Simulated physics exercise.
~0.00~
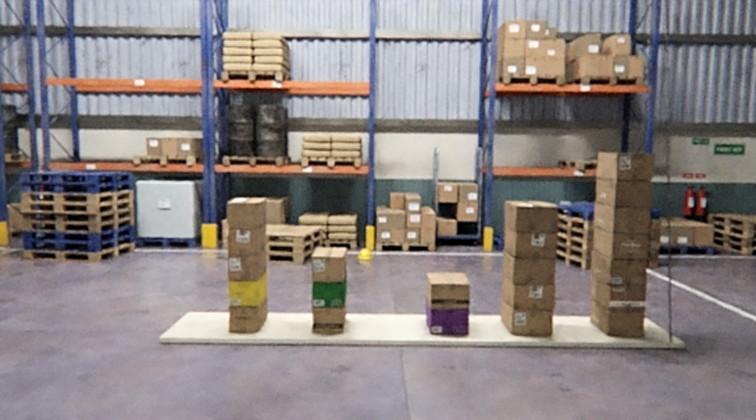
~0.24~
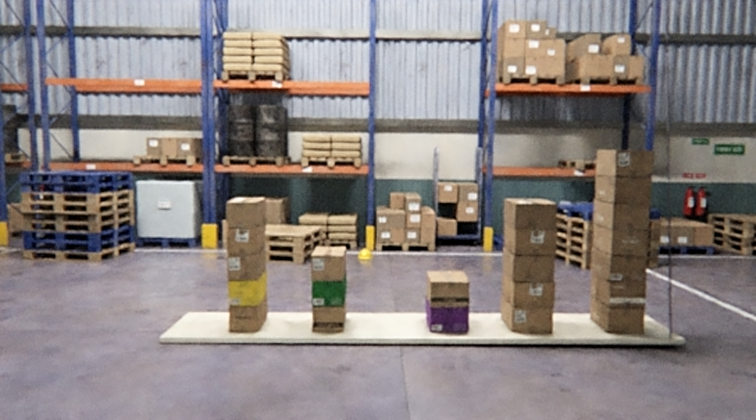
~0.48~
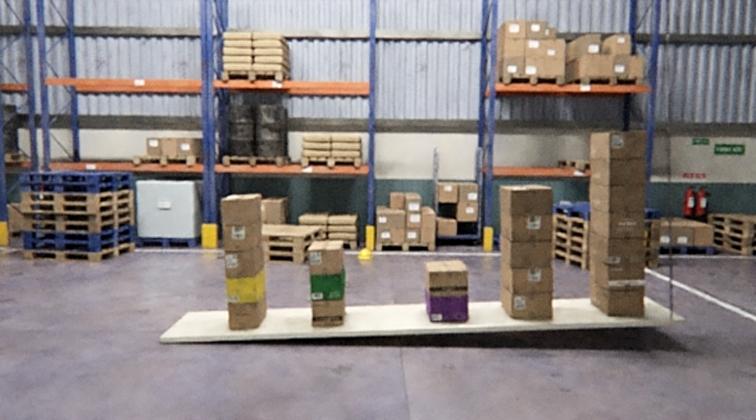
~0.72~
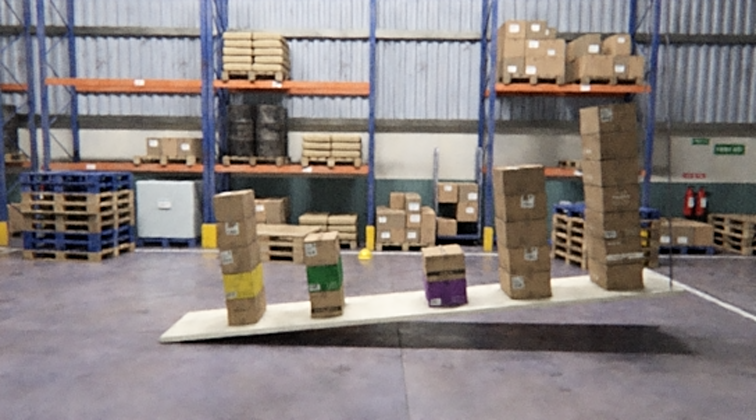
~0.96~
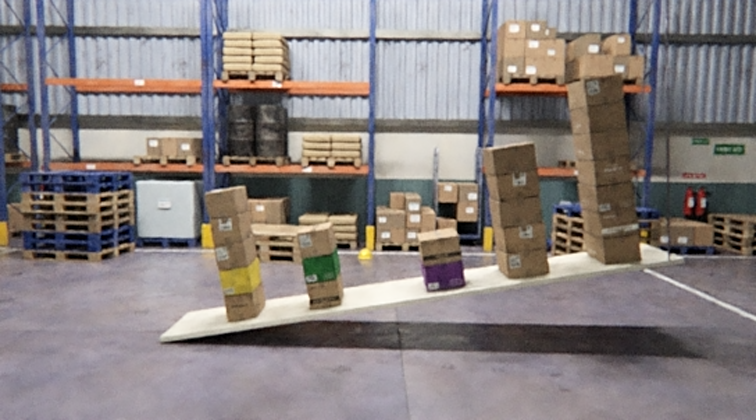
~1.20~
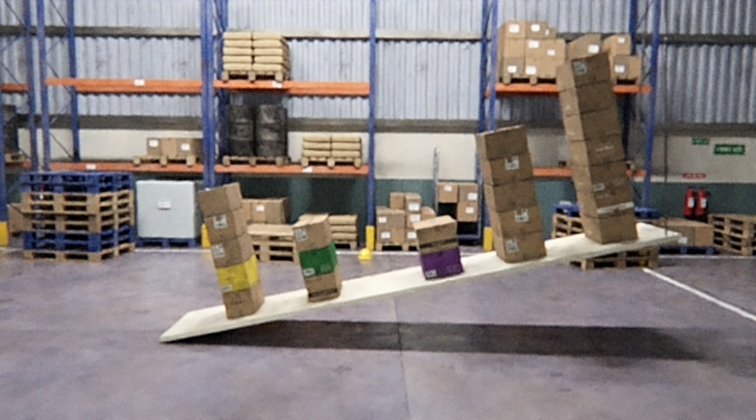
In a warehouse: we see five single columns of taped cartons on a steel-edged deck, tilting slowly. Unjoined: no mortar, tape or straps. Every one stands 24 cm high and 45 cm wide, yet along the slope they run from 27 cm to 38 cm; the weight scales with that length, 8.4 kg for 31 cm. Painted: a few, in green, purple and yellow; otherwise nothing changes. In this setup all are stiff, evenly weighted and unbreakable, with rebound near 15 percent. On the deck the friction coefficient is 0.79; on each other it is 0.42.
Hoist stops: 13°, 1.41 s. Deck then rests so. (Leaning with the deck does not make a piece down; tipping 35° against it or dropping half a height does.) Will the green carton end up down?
Yes.
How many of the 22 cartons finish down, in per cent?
Estimate: Close to 80%.
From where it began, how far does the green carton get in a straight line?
About 70 cm from where it started.
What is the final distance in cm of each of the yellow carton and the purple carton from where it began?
Well, the yellow finishes 70 cm from where it began, while the purple finishes 60 cm from its start.
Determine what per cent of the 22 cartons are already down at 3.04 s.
80 percent by then.
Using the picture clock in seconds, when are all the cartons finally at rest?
Rest time: Around 4.0 s.
After 1.64 s, slope 13°; none of the 22 cartons down, 12 disturbed; green carton unmoved; yellow carton 6° from how it stood.
After 2.10 s, slope 13°; 2 of the 22 cartons down; green carton unmoved; yellow carton 32° from how it stood.
After 2.46 s, slope 13°; 14 of the 22 cartons down; green carton unmoved; yellow carton on its side.
After 3.04 s, slope 13°; 18 of the 22 cartons down; green carton 41° from how it stood, 7 cm lower; yellow carton on its side.
In the end (4.0 s), slope 13°; 18 of the 22 cartons down; green carton on its side; yellow carton on its side; purple carton 6 cm from its place. From the last view, middles, green carton near (257, 291), yellow carton near (178, 309).
